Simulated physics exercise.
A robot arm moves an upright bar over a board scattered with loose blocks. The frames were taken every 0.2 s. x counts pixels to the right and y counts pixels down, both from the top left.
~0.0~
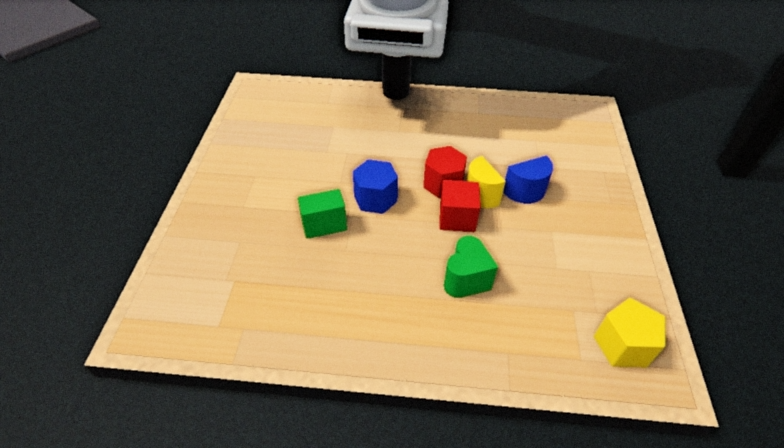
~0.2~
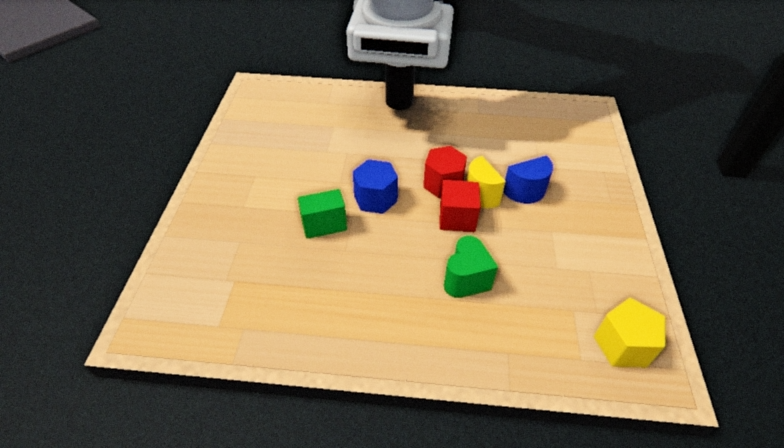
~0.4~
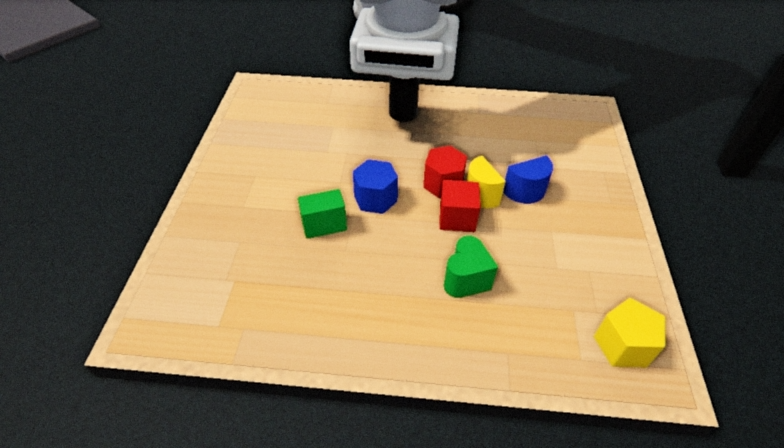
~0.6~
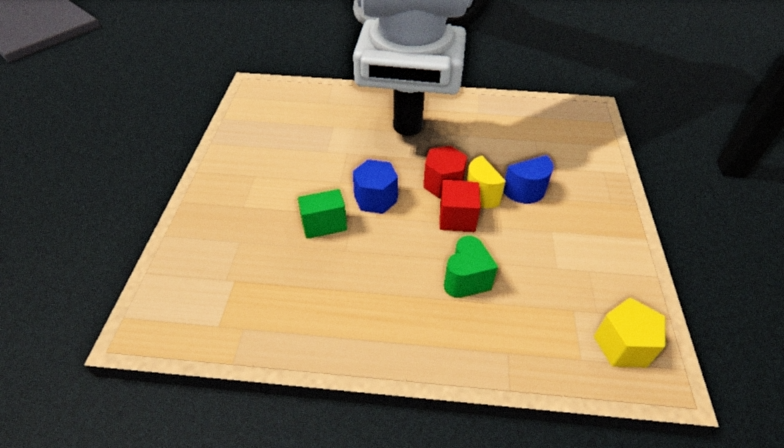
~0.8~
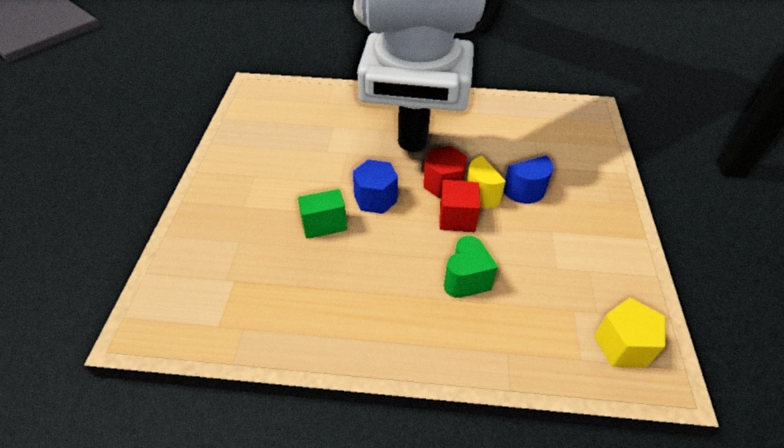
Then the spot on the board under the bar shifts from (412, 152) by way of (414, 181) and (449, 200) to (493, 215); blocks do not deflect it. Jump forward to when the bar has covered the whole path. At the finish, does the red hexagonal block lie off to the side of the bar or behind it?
No, I don't think so.
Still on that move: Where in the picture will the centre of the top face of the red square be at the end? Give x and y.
Top centre: (492, 217).
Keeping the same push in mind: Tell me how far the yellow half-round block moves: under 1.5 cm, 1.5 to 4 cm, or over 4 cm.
The displacement of the yellow half-round block is above 4 cm.
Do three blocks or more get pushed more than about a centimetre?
Yes
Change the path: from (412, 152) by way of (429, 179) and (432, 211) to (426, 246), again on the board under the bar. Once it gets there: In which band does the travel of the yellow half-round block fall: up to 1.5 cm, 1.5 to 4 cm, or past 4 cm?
Of the three bands, it's 1.5 to 4 cm.
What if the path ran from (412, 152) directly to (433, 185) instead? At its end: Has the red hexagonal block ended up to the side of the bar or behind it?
Going by the path, no.
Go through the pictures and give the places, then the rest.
In the first frame, tip of the bar at (396, 92), middles of tops, red hexagonal block at (446, 159), red square at (461, 193), yellow half-round block at (485, 171), blue half-round block at (534, 168).
In the second frame, bar at (399, 102), nothing pushed.
In the third frame, bar at (403, 114), nothing pushed.
In the fourth frame, bar at (408, 127), nothing pushed.
In the fifth frame, bar at (413, 142), red hexagonal block at (446, 159), red square at (461, 193), yellow half-round block at (485, 171), blue half-round block at (534, 168).
The first path, step by step. One third of the way, bar at (414, 172); red hexagonal block at (452, 163), turned 15° anticlockwise.
Two thirds of the way, bar at (451, 191); red hexagonal block at (491, 176), turned 25° anticlockwise; red square at (474, 204), turned 25° clockwise; yellow half-round block at (528, 178), turned 15° anticlockwise; blue half-round block at (555, 167), turned 15° anticlockwise.
At the end, bar at (495, 206); red hexagonal block at (537, 191), turned 25° anticlockwise; red square at (492, 217), turned 90° clockwise; yellow half-round block at (575, 188), turned 40° anticlockwise; blue half-round block at (568, 164), turned 30° anticlockwise.
